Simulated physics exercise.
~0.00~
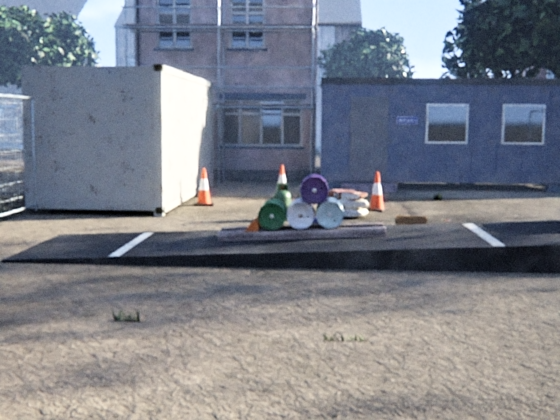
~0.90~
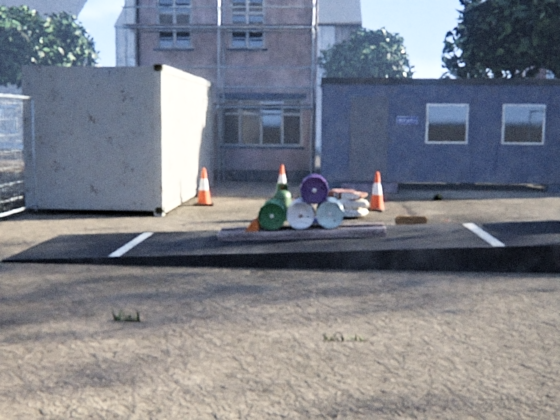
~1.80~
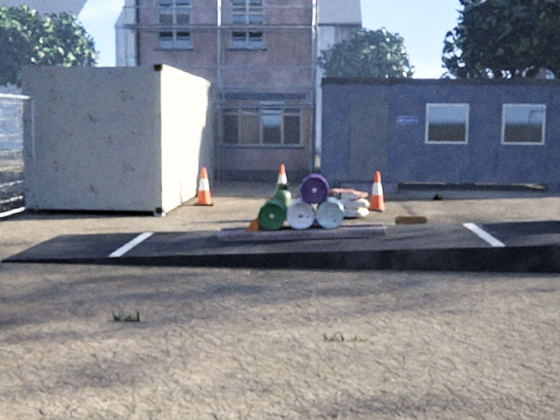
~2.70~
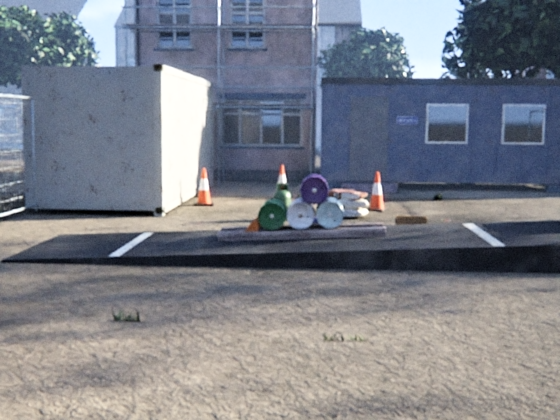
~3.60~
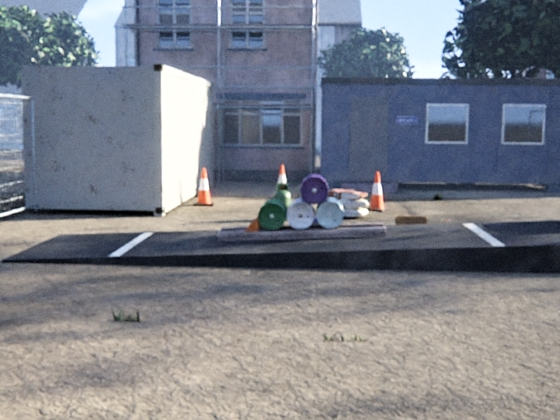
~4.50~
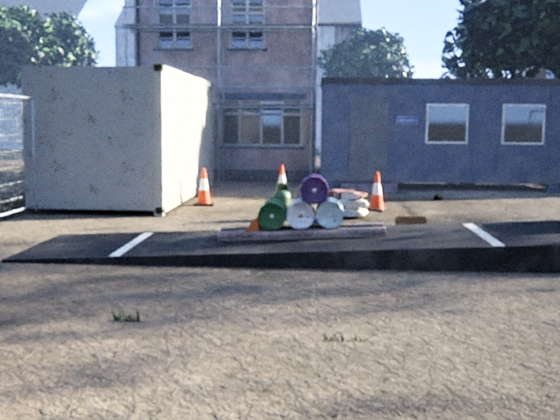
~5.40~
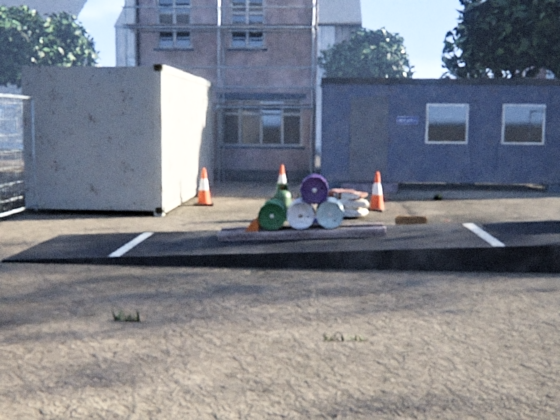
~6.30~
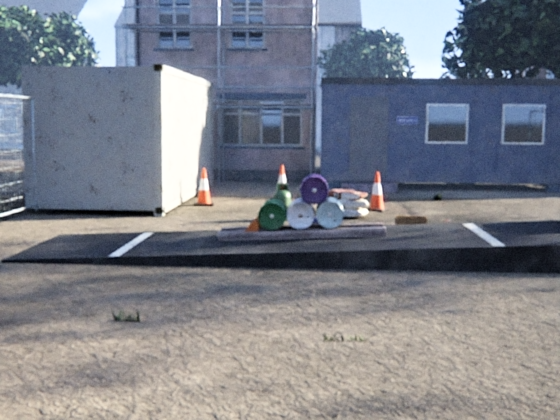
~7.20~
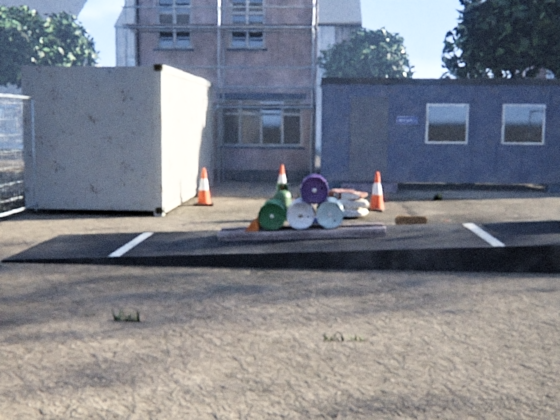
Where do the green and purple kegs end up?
Both are still up on the timbers, with the green keg at the lower left of the stack and the purple one on top.
